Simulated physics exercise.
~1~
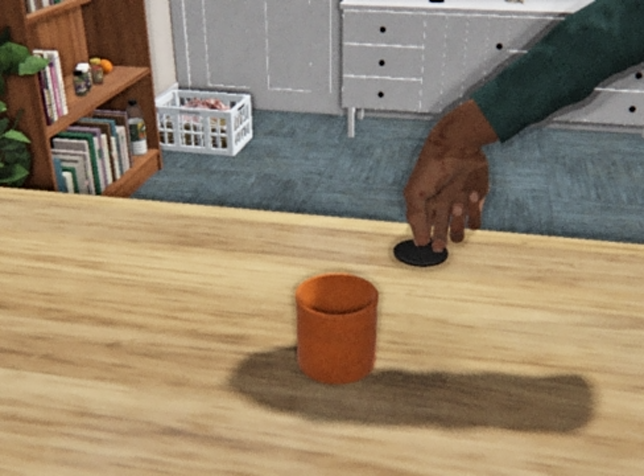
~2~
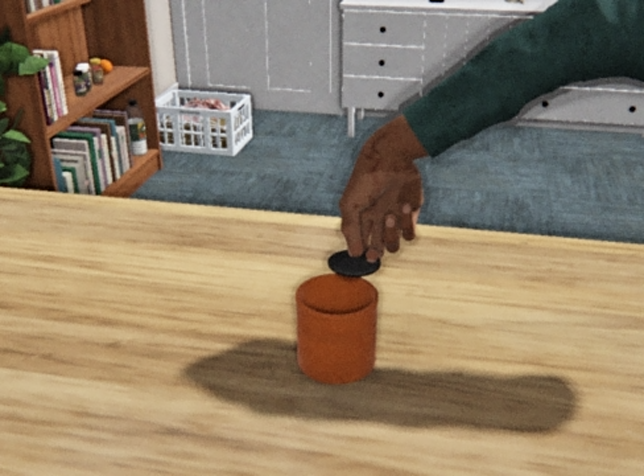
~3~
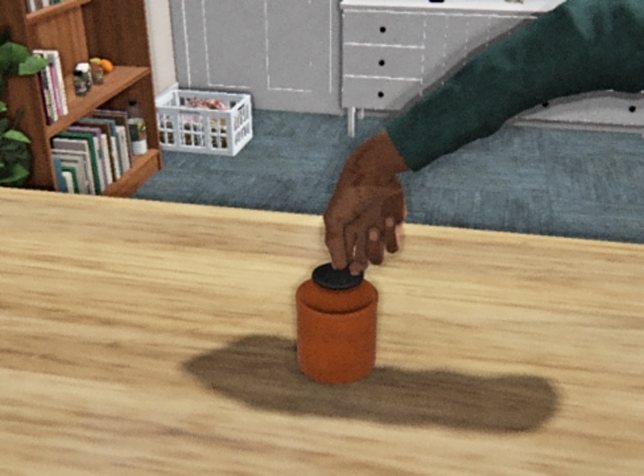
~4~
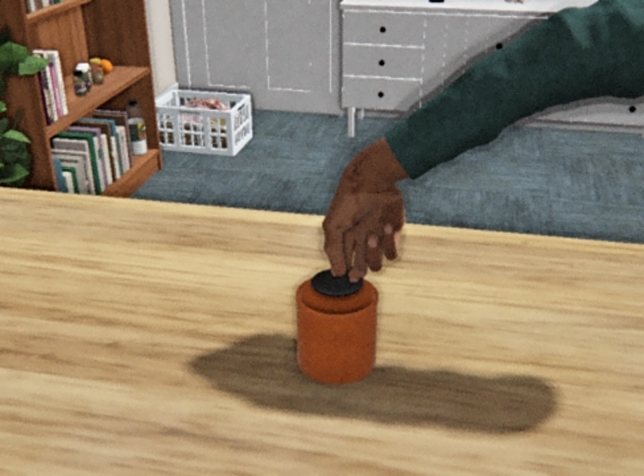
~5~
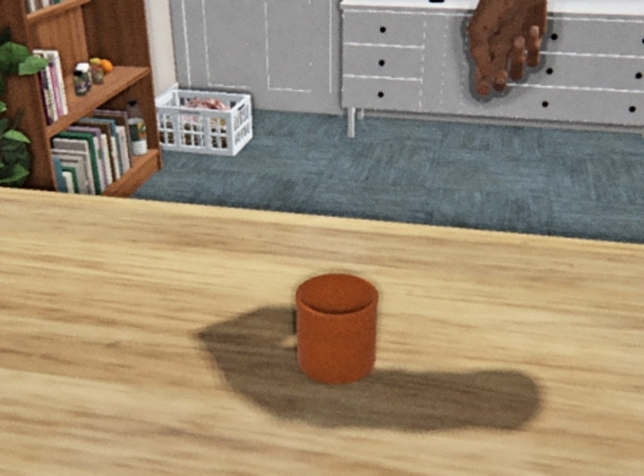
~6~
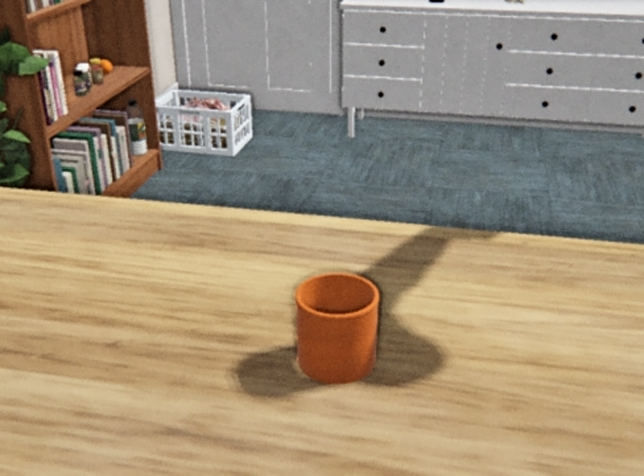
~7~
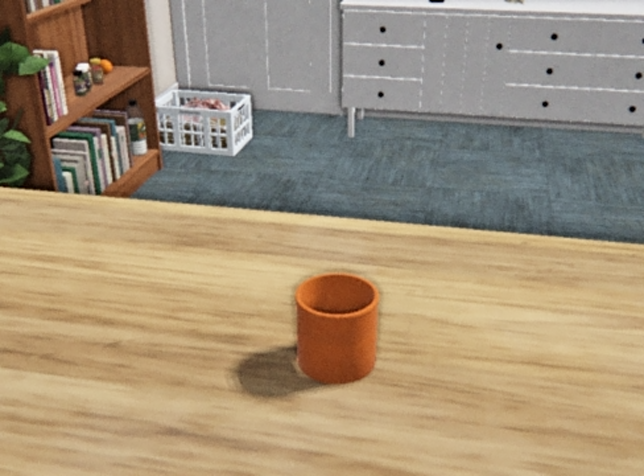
A hand in a dark green sleeve holds a small black disc above a pale wooden table, seen from slightly above, with an orange cup standing near the middle. Behind are a bookshelf and white basket at left and grey drawers across a blue-grey floor. The hand carries the disc left until it hovers over the cup, then lowers it to the rim. It lets go and draws back up and to the right, and the disc drops out of sight inside. The hand leaves, its shadow clears, and the cup remains standing open, unmoved.
